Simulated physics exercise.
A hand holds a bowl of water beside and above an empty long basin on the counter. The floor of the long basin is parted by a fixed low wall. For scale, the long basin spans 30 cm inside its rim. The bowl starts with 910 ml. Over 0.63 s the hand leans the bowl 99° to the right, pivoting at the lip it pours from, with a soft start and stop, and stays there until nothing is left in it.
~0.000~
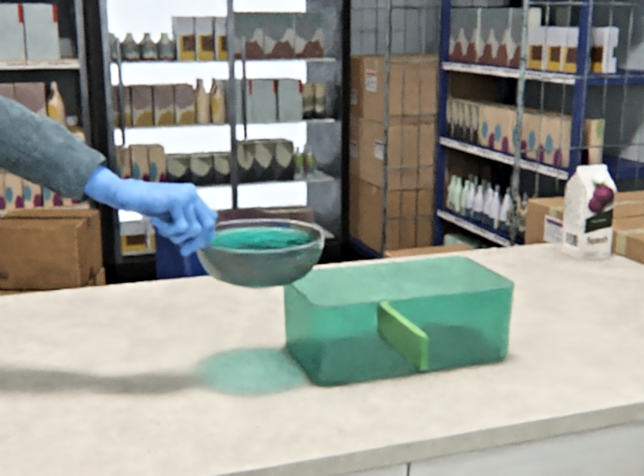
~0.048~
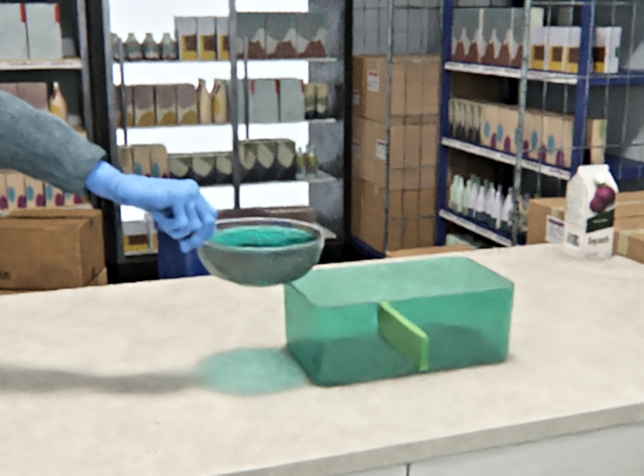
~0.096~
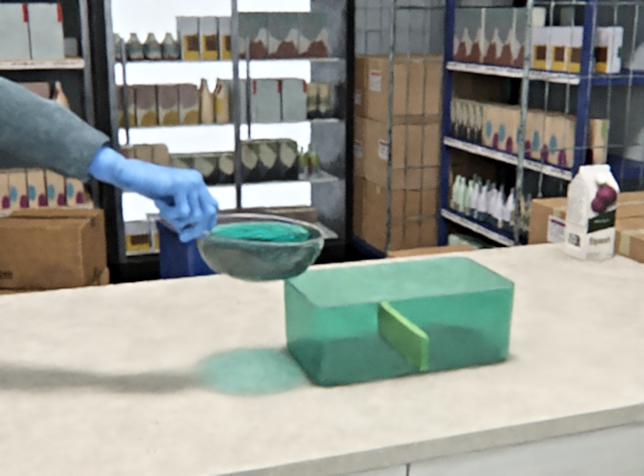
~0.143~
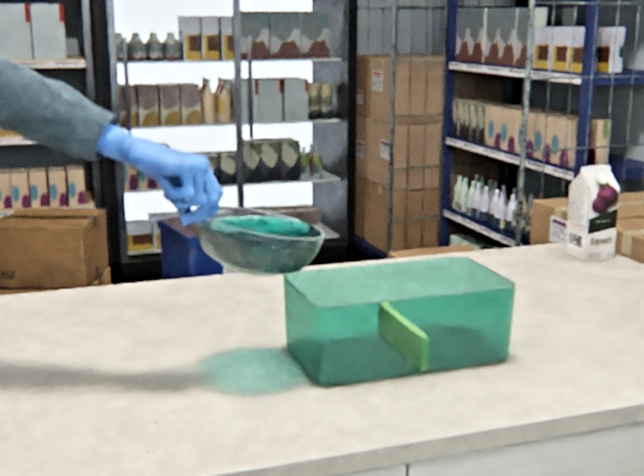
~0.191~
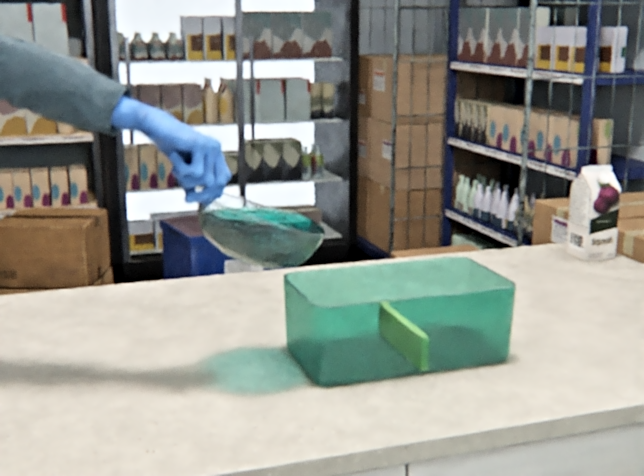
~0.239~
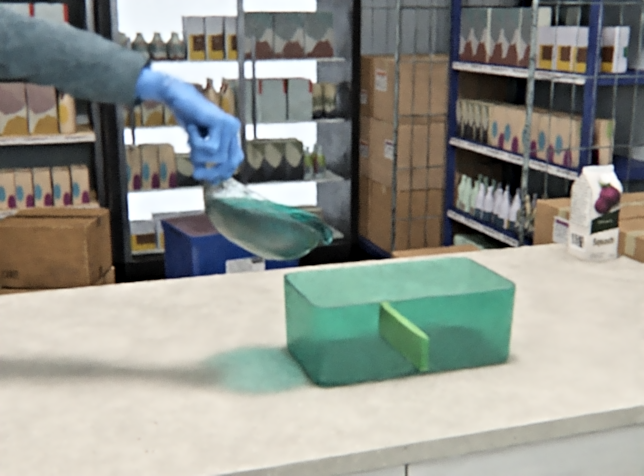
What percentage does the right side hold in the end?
About 30 per cent.
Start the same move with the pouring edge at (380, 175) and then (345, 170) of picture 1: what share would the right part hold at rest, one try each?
In turn about 55 and 65 per cent.
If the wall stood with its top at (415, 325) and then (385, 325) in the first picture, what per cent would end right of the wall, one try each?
First 20, then 60 per cent.
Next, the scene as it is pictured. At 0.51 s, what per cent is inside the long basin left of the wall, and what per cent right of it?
Some 26 per cent left and 0 right.
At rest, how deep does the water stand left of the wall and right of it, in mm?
Left about 26 mm, right about 12 mm.
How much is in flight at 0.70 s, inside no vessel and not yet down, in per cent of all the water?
About 3 per cent.
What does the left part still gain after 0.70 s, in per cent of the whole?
Some 6 per cent.
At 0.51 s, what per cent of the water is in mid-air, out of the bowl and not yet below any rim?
About 58 per cent.
After 0.51 s the tilt is 90° and 17 per cent is still to pour, 25 is left of the wall and 0 right of it.
After 0.70 s the tilt is 99° and 0 per cent is still to pour, 61 is left of the wall and 35 right of it.
After 0.91 s the tilt is 99° and 0 per cent is still to pour, 66 is left of the wall and 28 right of it.
After 1.13 s the tilt is 99° and 0 per cent is still to pour, 67 is left of the wall and 30 right of it.
In the end 67 per cent lies left of the wall, 30 right of it and 3 outside.
